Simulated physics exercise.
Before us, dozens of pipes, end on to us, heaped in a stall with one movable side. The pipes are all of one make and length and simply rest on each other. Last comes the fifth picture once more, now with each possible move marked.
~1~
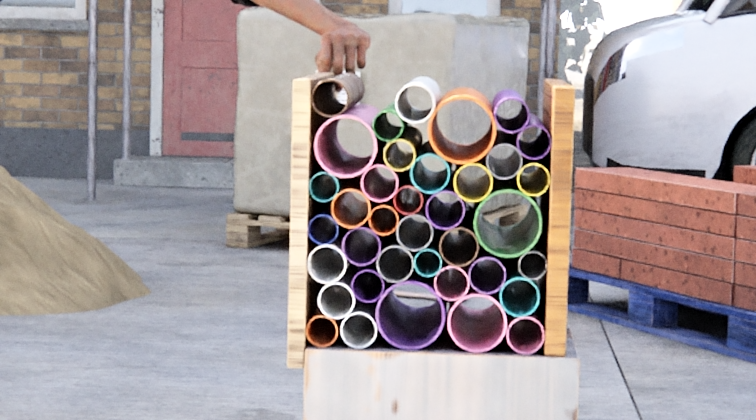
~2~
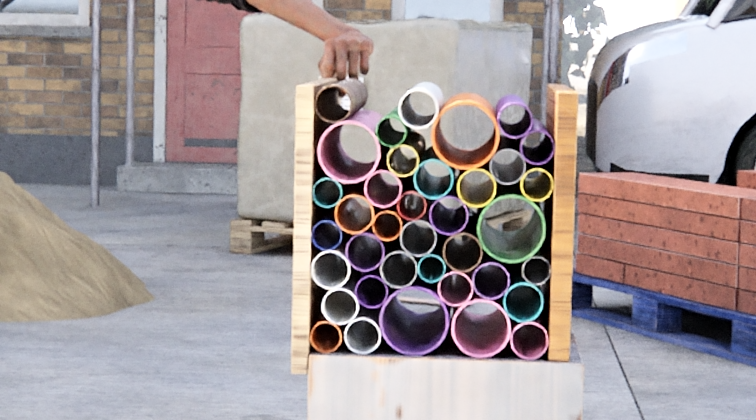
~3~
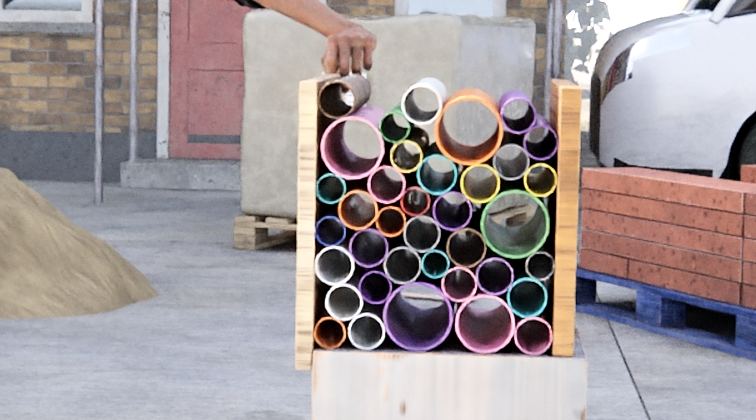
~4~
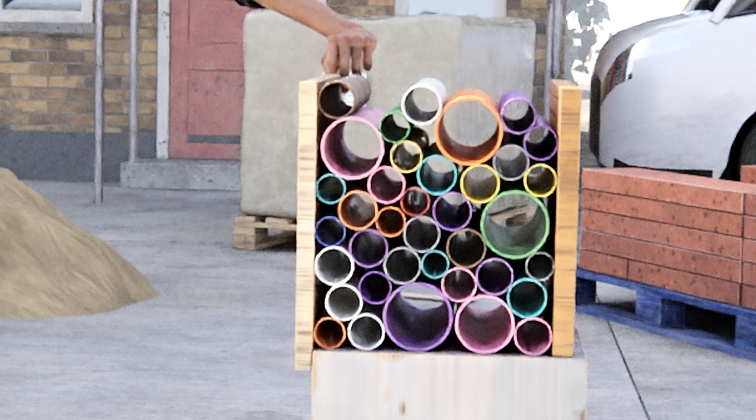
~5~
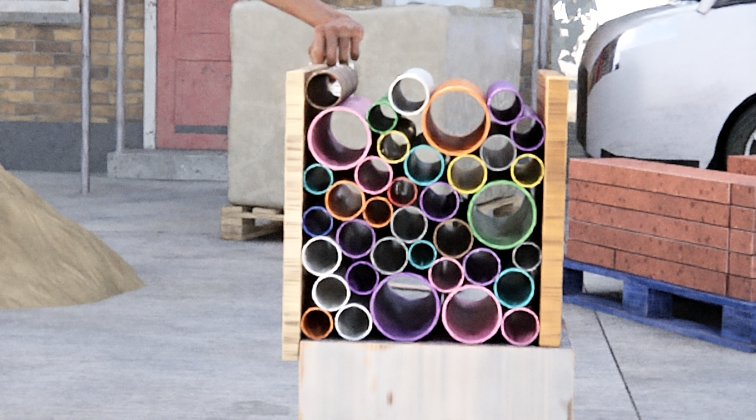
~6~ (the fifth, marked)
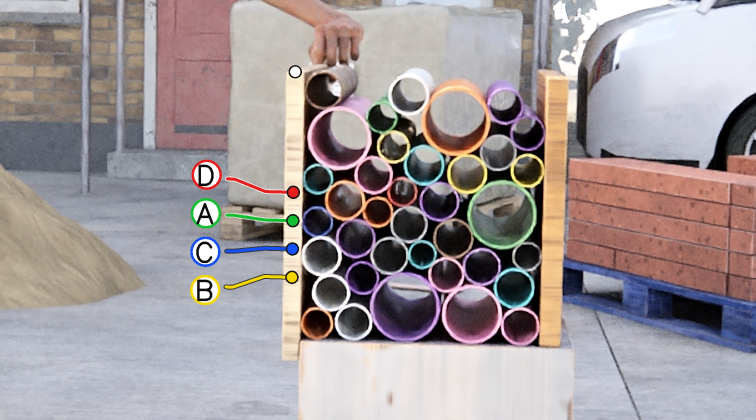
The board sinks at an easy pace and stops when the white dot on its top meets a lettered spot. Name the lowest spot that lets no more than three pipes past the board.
Slide it to D.
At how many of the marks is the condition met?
One of the four.
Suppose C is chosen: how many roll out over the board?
With C, nine.
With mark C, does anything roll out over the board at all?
Yes, at C.
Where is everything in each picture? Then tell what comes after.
A brown pipe (330, 98); side board (314, 207); an orange pipe (322, 331), in the first frame.
An orange pipe (326, 337); a white pipe (340, 307), in the second frame.
A white pipe (334, 266); a brown pipe (466, 248), in the third frame.
An orange pipe (391, 222); a turquoise pipe (331, 189), in the fourth frame.
An orange pipe (456, 122); a brown pipe (324, 90); side board (309, 199), in the fifth frame.
On the marked copy, A at (293, 221); B at (292, 277); C at (293, 249); D at (294, 192); the white dot at (296, 72).
With D. Early on, top of the board (304, 129).
Further on, top of the board (303, 191).
At the end, top of the board (303, 192), one out over the board.
As for the rest, A four out over the board; B more than three out over the board; C more than three out over the board.
